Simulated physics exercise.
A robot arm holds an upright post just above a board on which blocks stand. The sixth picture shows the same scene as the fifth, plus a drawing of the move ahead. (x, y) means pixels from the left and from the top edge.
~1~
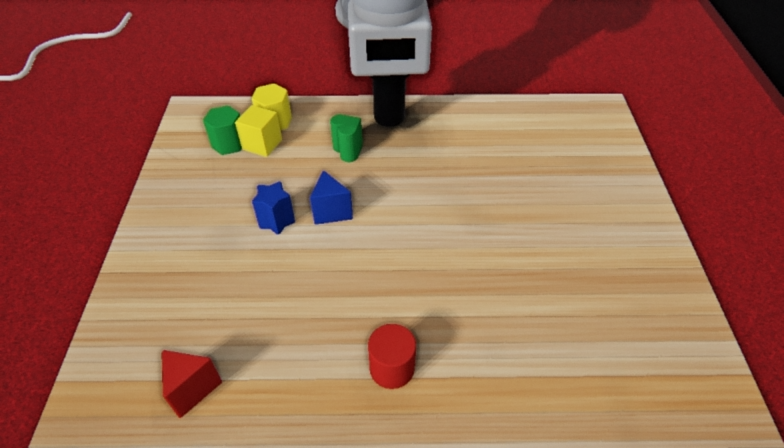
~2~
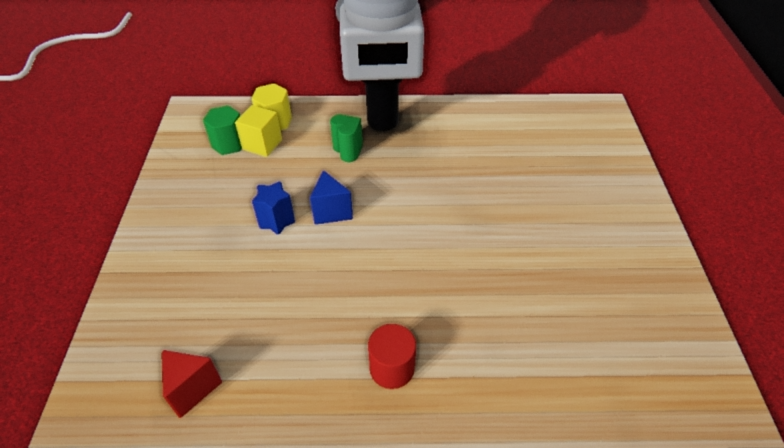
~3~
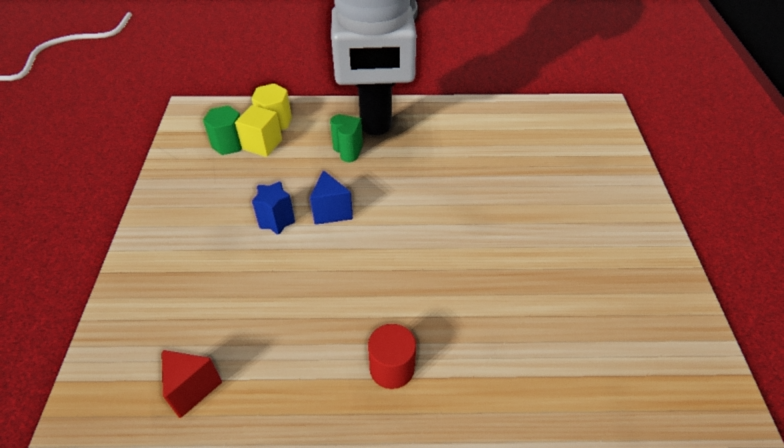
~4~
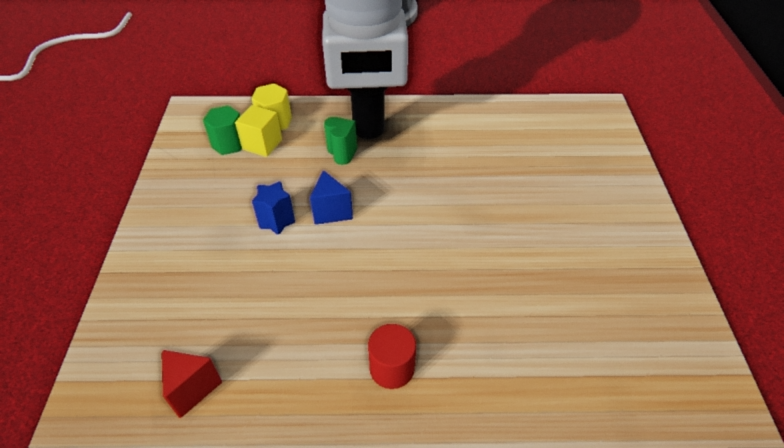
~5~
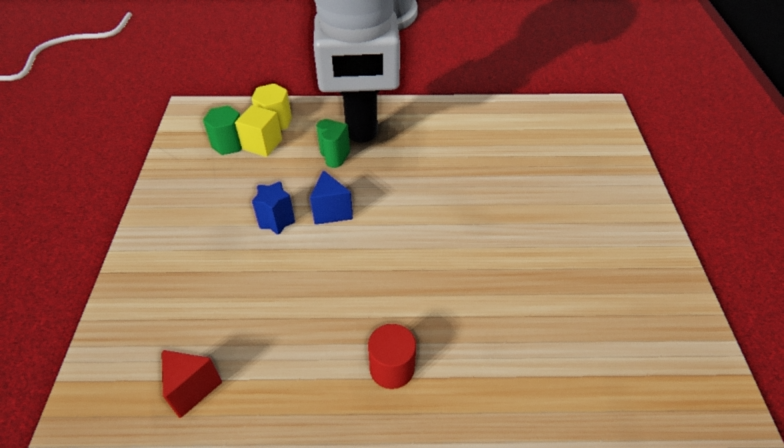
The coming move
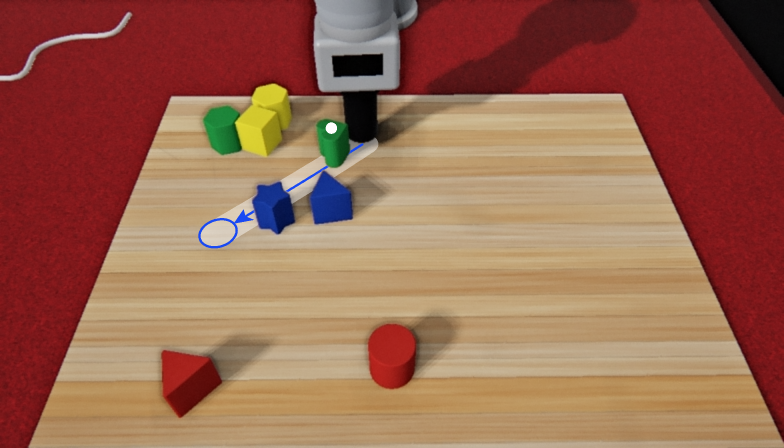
In the video, a robot arm with a black post moves slightly left along the far side of a wooden board, then nudges a green block a short way left while the yellow, blue and red blocks stay still.
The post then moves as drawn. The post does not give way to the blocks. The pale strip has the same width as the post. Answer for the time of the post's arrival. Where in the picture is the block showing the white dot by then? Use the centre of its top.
For the centre of its top, I'd go with (270, 144).
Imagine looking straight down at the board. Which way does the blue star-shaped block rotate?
The blue star-shaped block rotates counterclockwise.
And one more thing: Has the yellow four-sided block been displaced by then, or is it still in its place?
The yellow four-sided block does not move.
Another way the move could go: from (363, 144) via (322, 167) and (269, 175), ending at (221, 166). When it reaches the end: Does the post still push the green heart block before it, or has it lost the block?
I'd say it is still being pushed.
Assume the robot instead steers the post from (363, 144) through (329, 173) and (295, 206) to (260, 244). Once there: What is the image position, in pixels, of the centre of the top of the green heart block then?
I'd place it at (292, 141), taking the centre of its top.
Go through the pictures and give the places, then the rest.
Post tip (389, 118); block tops, yellow four-sided block (256, 117); blue star-shaped block (270, 194); blue triangular piece (328, 186); green heart block (346, 123), in the first picture.
Post (383, 123); blocks unchanged, in the second picture.
Post (376, 127); blocks unchanged, in the third picture.
Post (369, 130); green heart block (339, 125), in the fourth picture.
Post (362, 134); yellow four-sided block (256, 117); blue star-shaped block (270, 194); blue triangular piece (328, 186); green heart block (331, 128), in the fifth picture.
Path on the board, from (363, 144) directly to (218, 233); the dot is on the green heart block.
On the path given first. One third of the way, post (318, 161); green heart block (284, 142), turned 85° clockwise.
Two thirds of the way, post (268, 191); blue star-shaped block (269, 196); green heart block (270, 144), turned 110° clockwise.
At the end, post (214, 223); yellow four-sided block in place; blue star-shaped block (265, 202), turned 40° anticlockwise; blue triangular piece in place; green heart block (270, 144), turned 110° clockwise.
